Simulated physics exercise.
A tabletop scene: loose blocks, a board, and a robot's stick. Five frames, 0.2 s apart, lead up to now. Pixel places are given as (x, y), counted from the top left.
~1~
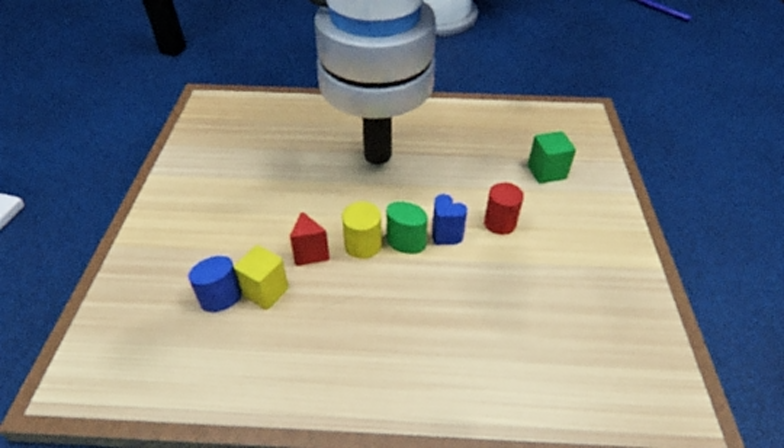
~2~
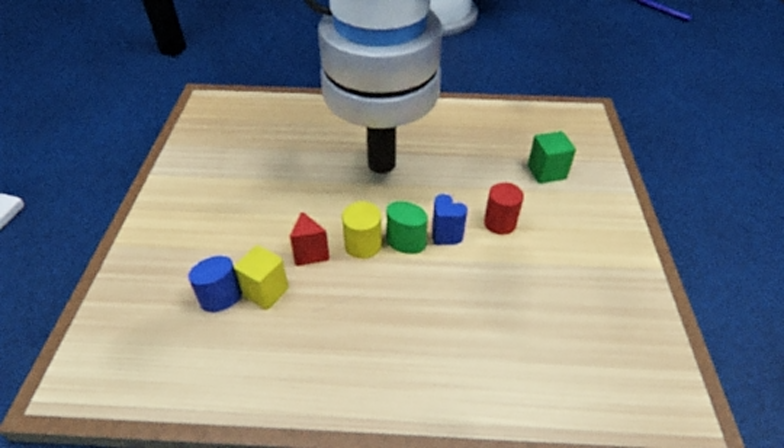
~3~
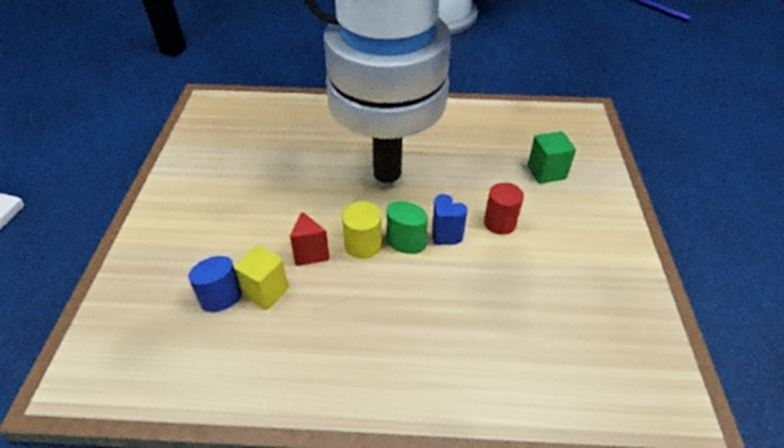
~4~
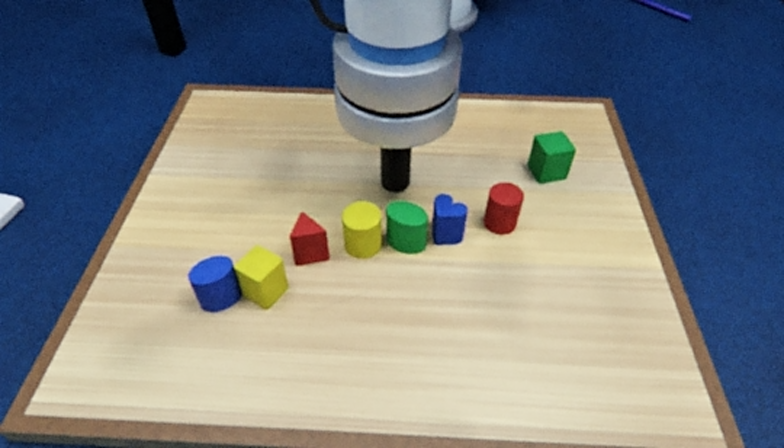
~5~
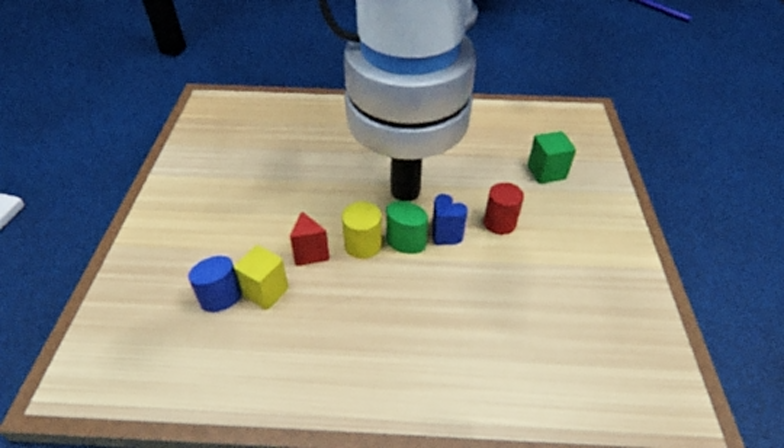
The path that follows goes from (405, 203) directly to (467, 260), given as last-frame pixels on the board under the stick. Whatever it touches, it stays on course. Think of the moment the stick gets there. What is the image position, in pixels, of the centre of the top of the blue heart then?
The centre of its top will be at (505, 247).
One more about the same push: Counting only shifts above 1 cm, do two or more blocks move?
Answer: No.
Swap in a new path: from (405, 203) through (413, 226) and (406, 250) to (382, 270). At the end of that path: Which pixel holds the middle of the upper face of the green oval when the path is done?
At (389, 268).
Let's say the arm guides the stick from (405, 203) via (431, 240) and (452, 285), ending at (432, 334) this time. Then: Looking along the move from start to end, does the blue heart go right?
In short: No.
What follows on the original path. Halfway along, stick (436, 221); blue heart (465, 219).
At the end, stick (469, 250); green oval still; blue heart (505, 247), turned 15° anticlockwise.
